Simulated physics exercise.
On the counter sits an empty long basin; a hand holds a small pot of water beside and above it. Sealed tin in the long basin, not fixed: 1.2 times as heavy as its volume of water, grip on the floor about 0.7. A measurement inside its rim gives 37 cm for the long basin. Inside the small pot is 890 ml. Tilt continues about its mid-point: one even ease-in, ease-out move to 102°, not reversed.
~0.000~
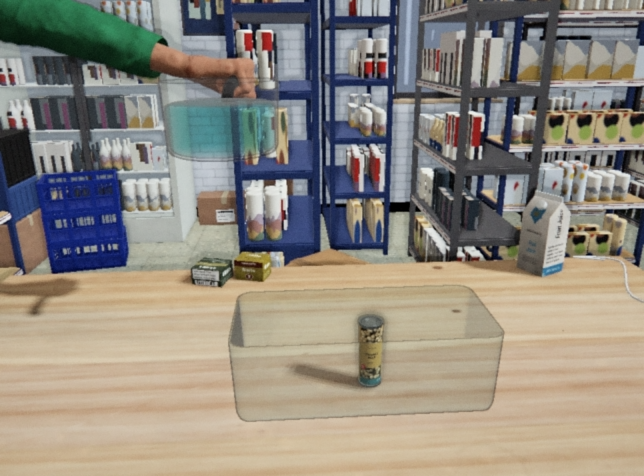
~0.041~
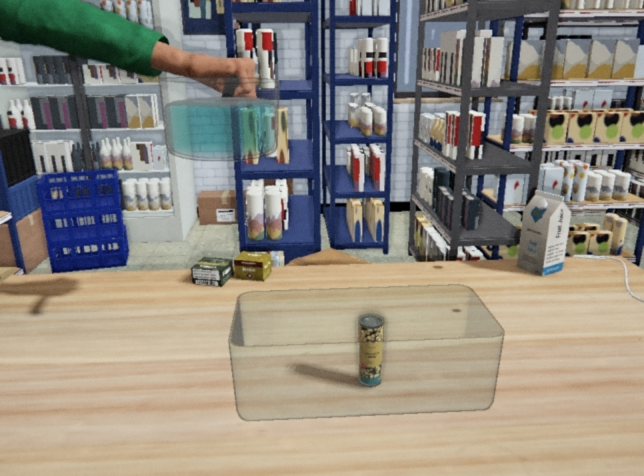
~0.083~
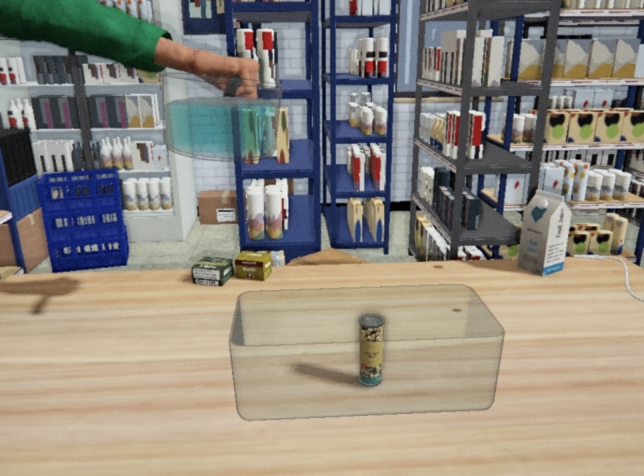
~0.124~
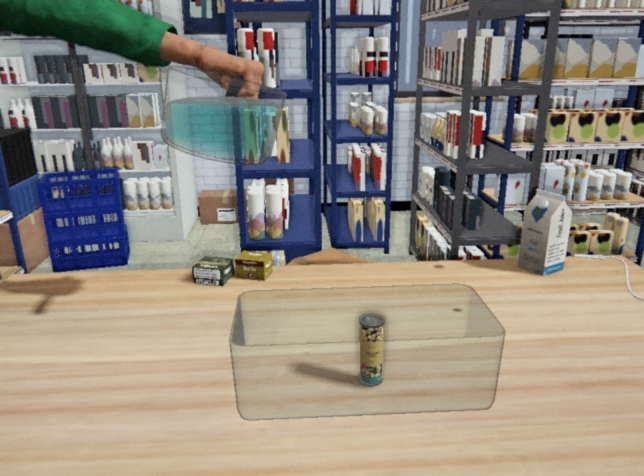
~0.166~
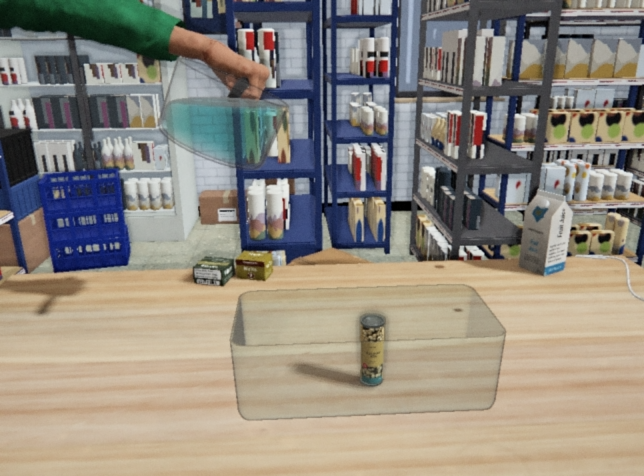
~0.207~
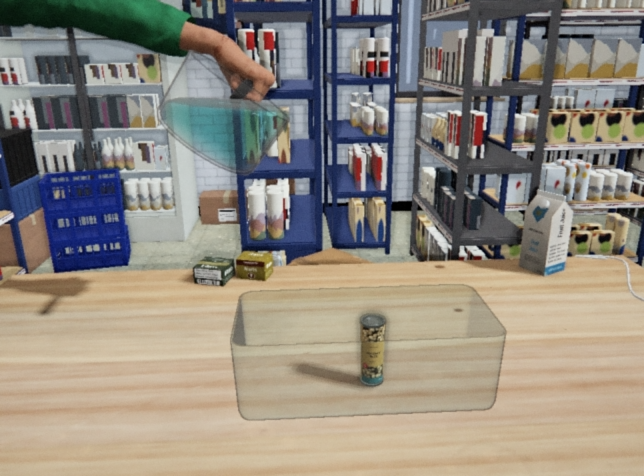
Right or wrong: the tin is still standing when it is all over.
Wrong, it has gone over.
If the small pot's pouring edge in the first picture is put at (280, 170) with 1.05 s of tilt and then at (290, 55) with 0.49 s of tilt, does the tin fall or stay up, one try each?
Run one: It does not tip. Run two: It tumbles.
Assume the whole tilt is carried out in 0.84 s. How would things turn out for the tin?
The tin tumbles.
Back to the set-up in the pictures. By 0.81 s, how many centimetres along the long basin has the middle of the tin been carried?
Around 5 cm.
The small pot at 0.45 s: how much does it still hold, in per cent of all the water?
About 38 per cent.
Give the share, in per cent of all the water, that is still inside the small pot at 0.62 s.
Around 10 in a hundred is still there.
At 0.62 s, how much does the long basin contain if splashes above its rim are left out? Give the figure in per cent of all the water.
Roughly 62 %.
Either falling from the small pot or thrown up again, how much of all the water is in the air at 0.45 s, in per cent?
Roughly 62 percent.
Then, 0.45 s in, the tilt is 98° and 38 per cent is still to pour; the tin stands where it began.
Then, 0.62 s in, the tilt is 102° and 11 per cent is still to pour; the tin stands 1 cm from where it began.
Then, 0.81 s in, the tilt is 102° and 2 per cent is still to pour; the tin leans 29°.
Then, 1.01 s in, the tilt is 102° and 0 per cent is still to pour; the tin lies on its side.
Finally, the tin lies on its side.
